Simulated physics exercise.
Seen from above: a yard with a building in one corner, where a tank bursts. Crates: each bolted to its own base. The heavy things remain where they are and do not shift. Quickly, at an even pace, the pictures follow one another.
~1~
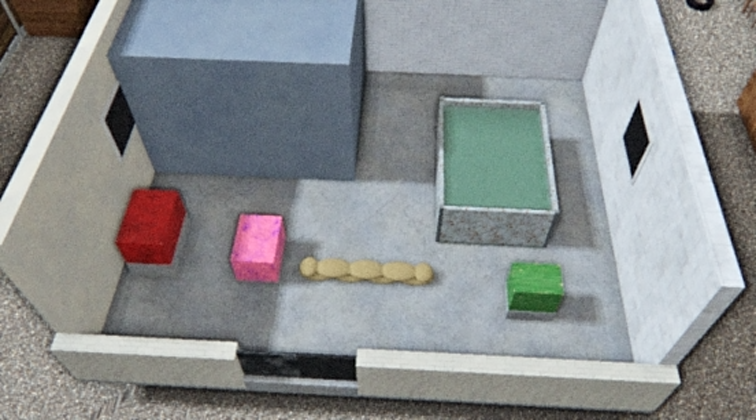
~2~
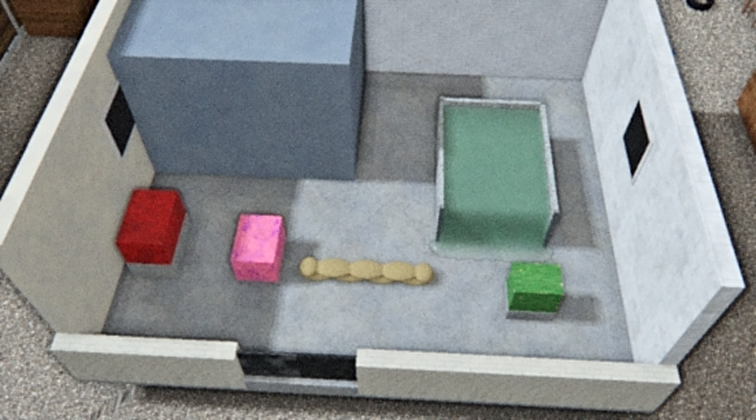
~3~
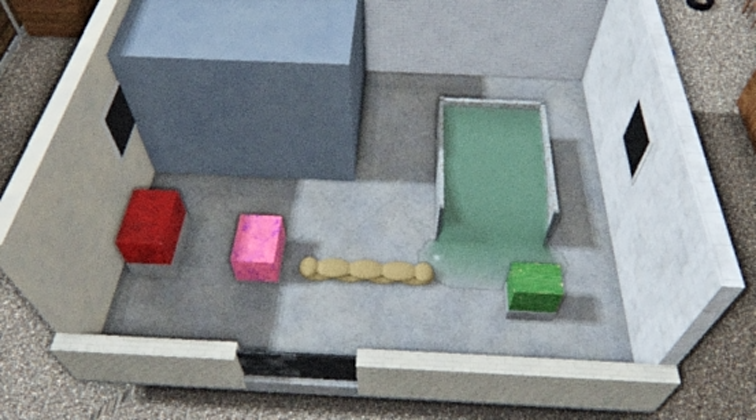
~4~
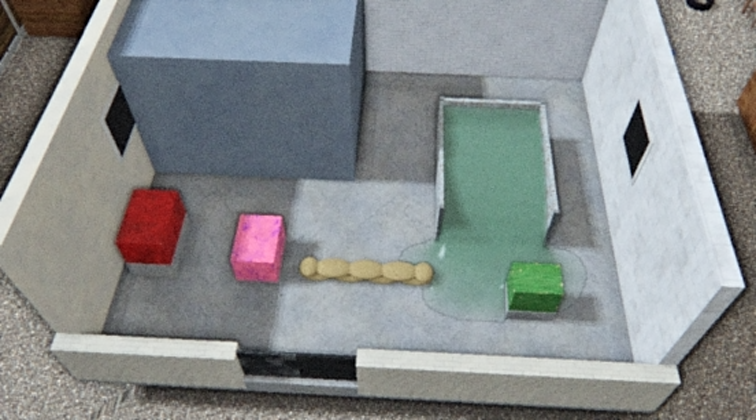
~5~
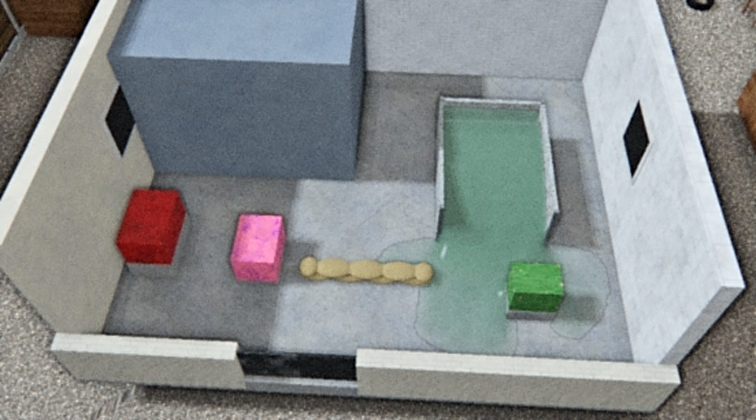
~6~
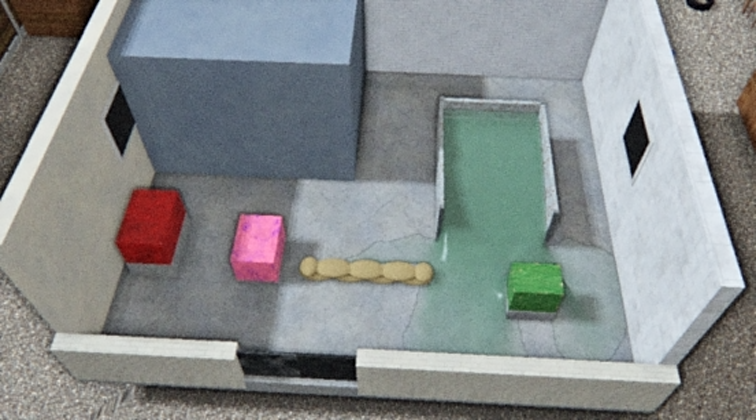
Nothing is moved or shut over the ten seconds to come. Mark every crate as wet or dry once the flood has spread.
Red crate: Dry, pink crate: Wet, green crate: Wet.
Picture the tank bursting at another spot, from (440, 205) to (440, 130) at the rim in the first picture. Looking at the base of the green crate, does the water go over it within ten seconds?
Then: Green is spared.
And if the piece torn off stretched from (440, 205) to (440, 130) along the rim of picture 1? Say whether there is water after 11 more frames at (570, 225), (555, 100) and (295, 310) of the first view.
Point by point: Unwetted, unwetted, drenched.
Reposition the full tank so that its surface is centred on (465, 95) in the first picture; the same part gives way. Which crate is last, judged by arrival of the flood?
Last of all, it's the red-painted one.
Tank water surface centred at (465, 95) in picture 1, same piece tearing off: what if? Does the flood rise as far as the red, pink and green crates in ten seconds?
Crate by crate: Red crate is missed, pink crate is overrun, green crate is overrun.
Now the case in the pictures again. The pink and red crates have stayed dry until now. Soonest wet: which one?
I say the pink one.
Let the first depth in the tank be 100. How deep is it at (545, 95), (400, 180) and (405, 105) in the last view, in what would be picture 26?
In order: Roughly 4, 0 and 0 in a hundred.
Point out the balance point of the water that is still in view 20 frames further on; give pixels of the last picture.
Point: (443, 270).
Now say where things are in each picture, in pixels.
The first picture shows the tank at (495, 155) is whole and still.
In the second picture, water pours out at (493, 232) and has run to (549, 249).
In the third picture, water pours out at (493, 233) and has run to (425, 262).
In the fourth picture, the front is at (402, 267), out from the gap at (493, 234).
In the fifth picture, the front is at (440, 344), out from the gap at (493, 235).
In the sixth picture, water pours out at (492, 235) and has run to a hidden place.
A moment on, water covers 25 % of the floor; the red crate not reached, the pink crate water round its plinth, the green crate water round its plinth.
Next, water covers 45 % of the floor; the red crate not reached, the pink crate water round its plinth, the green crate water round its plinth.
Then, water covers 70 % of the floor; the red crate water round its plinth, the pink crate water round its plinth, the green crate water round its plinth.
Later, water covers 90 % of the floor; the red crate water round its plinth, the pink crate water round its plinth, the green crate water round its plinth.
In the end, water covers 100 % of the floor; the red crate stayed above the water, the pink crate was topped, the green crate was topped.
